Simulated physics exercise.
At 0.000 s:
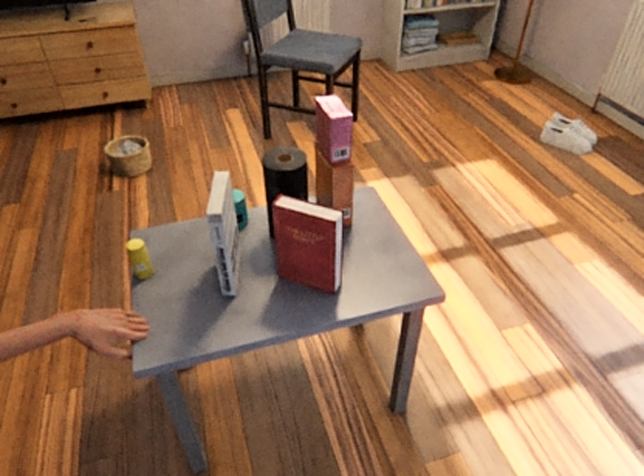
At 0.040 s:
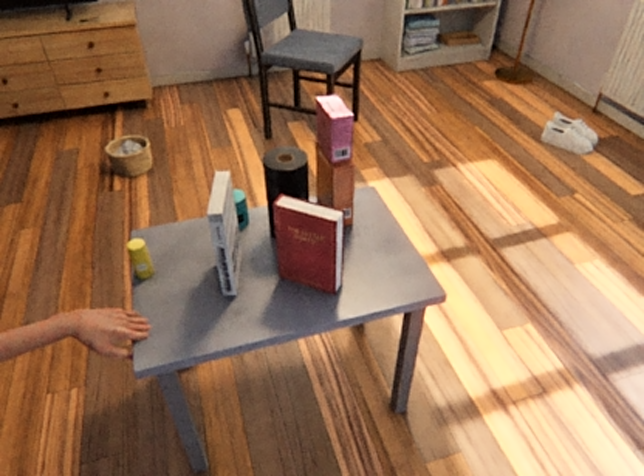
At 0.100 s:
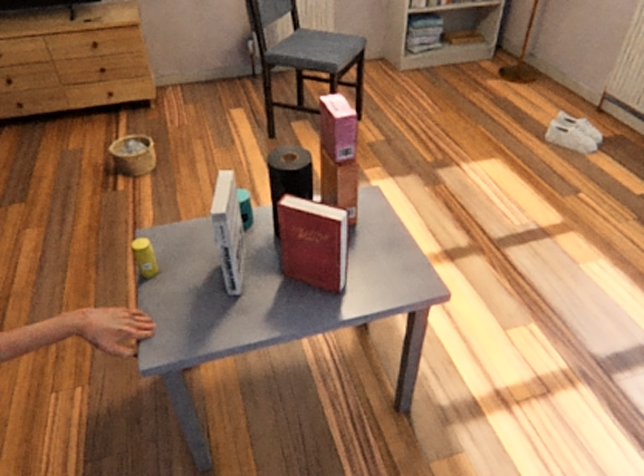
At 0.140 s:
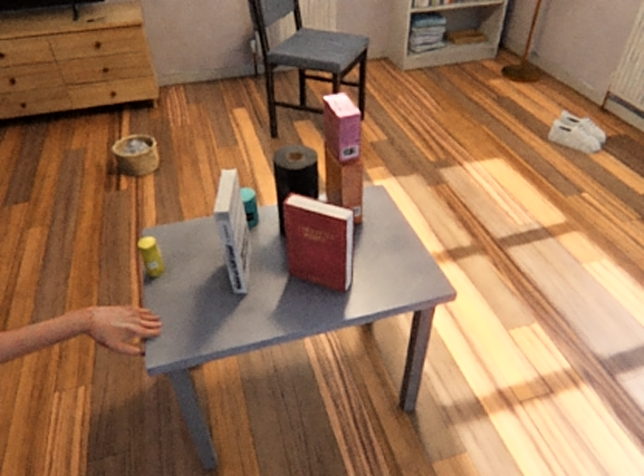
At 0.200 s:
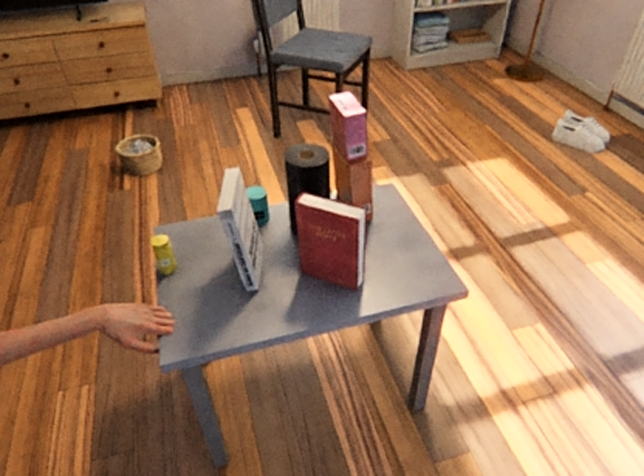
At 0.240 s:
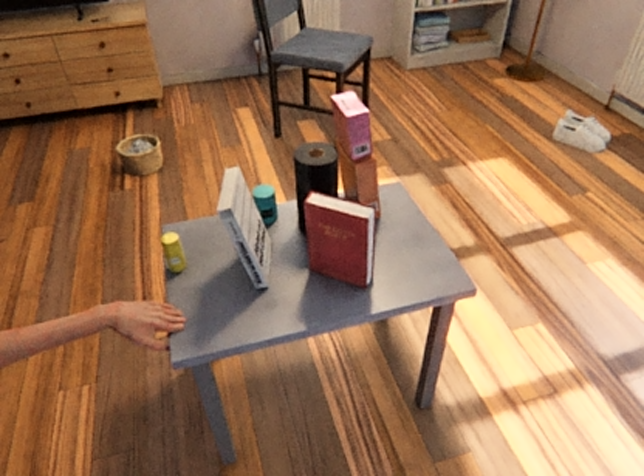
Small grey table sliding slightly right with a hand at its left edge, the white book on top leaning over to the left.
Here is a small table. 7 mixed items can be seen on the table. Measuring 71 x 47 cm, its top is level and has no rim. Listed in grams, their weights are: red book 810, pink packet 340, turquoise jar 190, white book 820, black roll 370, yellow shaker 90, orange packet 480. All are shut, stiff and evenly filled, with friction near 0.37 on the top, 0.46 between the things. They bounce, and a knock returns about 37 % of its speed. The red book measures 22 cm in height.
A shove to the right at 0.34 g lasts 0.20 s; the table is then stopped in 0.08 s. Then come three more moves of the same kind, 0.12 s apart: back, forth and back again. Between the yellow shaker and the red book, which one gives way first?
Of the two named, the latter.
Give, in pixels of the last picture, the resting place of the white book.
(255, 255).
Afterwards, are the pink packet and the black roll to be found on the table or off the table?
The pink packet winds up out of bounds; the black roll stays within bounds.
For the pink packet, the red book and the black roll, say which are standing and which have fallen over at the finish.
Well, the pink packet tumbles down, the red book tumbles down, and the black roll holds steady.
By 0.74 s, pink packet now off the table; red book on its side near (348, 237); yellow shaker tilted 7° near (167, 254).
By 1.34 s, table along by 8 cm; red book on its side near (377, 241); yellow shaker on its side near (214, 247); orange packet on its side.
When it is over (4.8 s), off the table, pink packet; lying over on the table, red book, white book, yellow shaker and orange packet; the other 2 within 5 cm of the start. End places, in pixels of the last picture, yellow shaker near (188, 218), red book near (348, 247). Yellow shaker went at 1.24 s; red book went at 0.58 s.
